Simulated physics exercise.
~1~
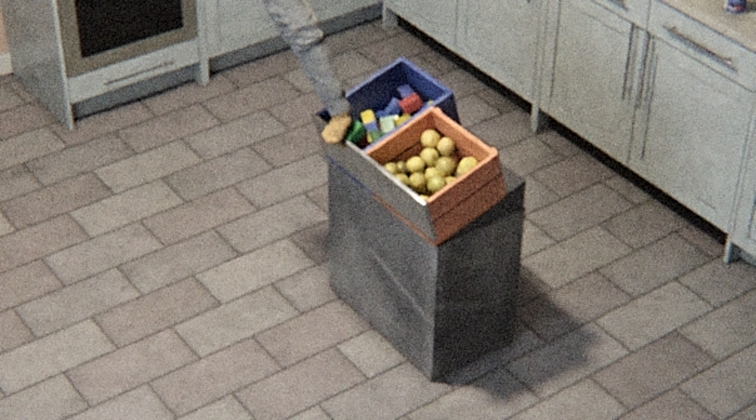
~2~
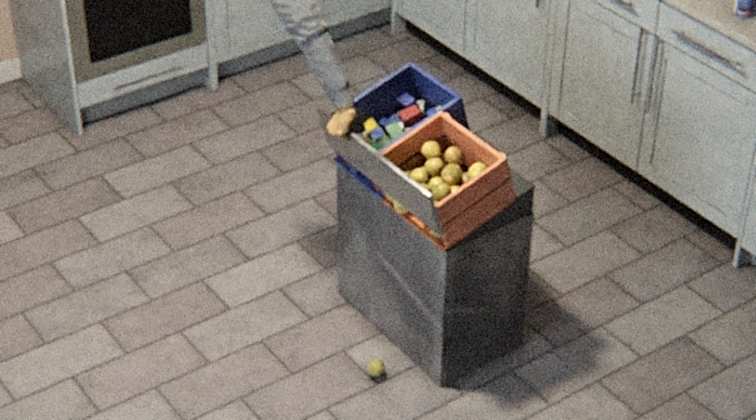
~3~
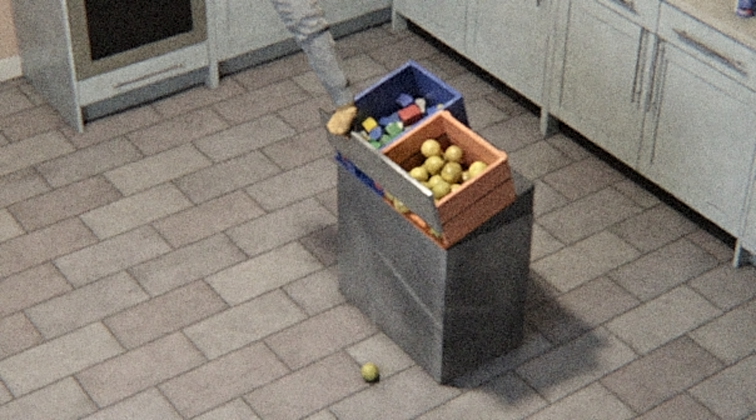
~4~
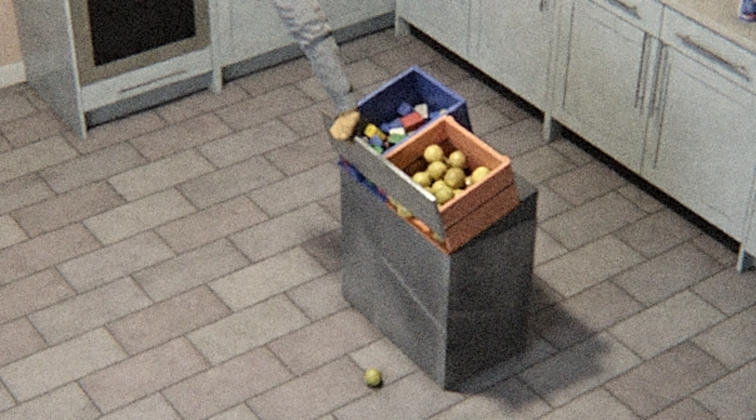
In this clip, an arm reaches toward a gate in front of an orange bin of yellow apples and a blue bin of toy bricks on a stand; the gate rises slightly, one apple ends up on the floor, and the rest of the goods stay in the bins.
